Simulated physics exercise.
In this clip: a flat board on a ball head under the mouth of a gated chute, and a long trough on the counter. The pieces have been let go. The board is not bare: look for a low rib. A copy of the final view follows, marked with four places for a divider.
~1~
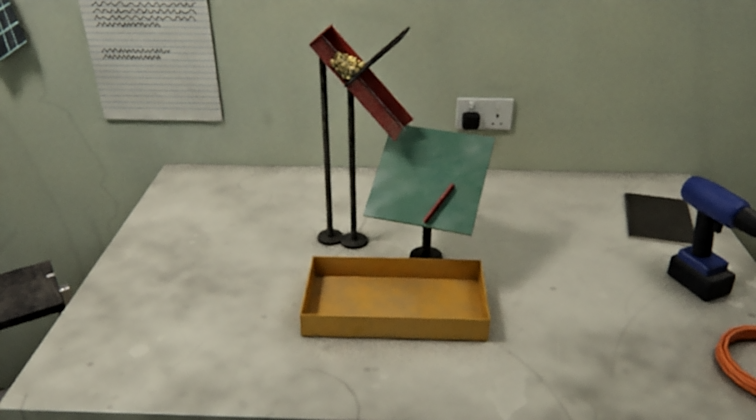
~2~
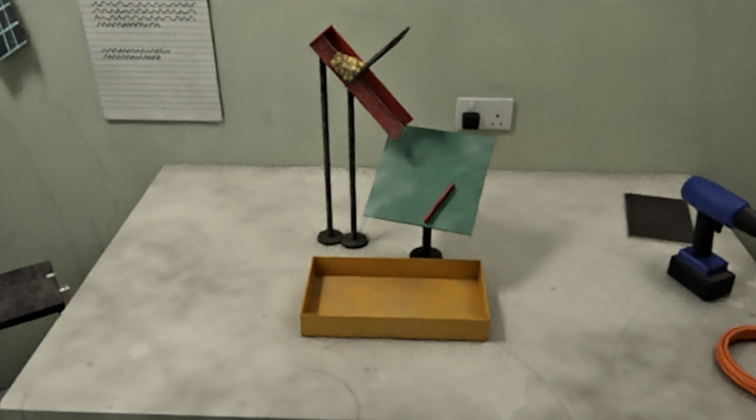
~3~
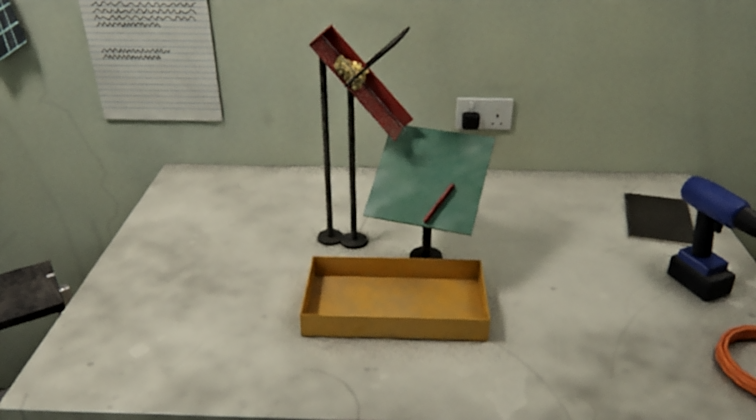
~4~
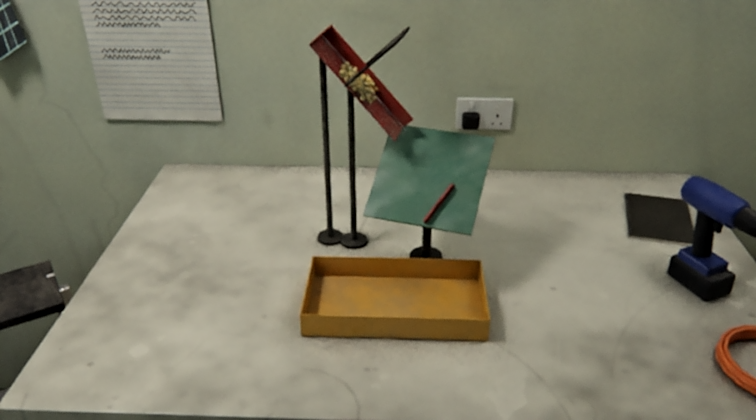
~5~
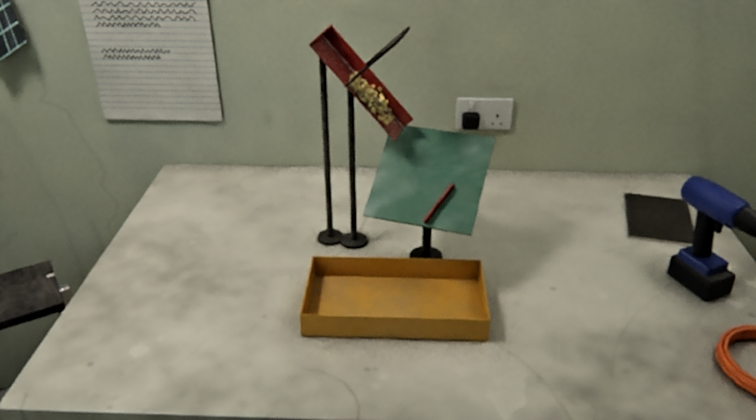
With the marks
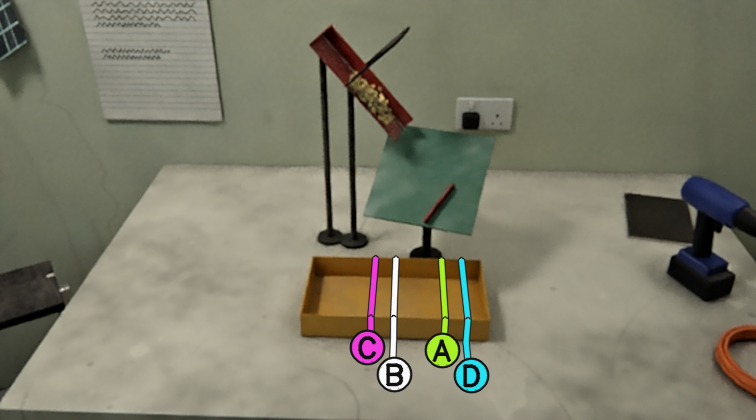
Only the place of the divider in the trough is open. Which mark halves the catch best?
Take B.
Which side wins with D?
The left side.
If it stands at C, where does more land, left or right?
The right side.
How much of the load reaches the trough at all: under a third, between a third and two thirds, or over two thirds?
About that: Over two thirds.
On the marked copy, line A crosses the front rim at (445, 318); line B crosses the front rim at (393, 317); line C crosses the front rim at (370, 316); line D crosses the front rim at (467, 319).
If A is chosen, of what is caught, all but a few on the left of the divider, a small share on the right.
If B is chosen, of what is caught, close to half on the left of the divider, close to half on the right.
If C is chosen, of what is caught, none at all on the left of the divider, the whole lot on the right.
If D is chosen, of what is caught, all but a few on the left of the divider, only a few on the right.
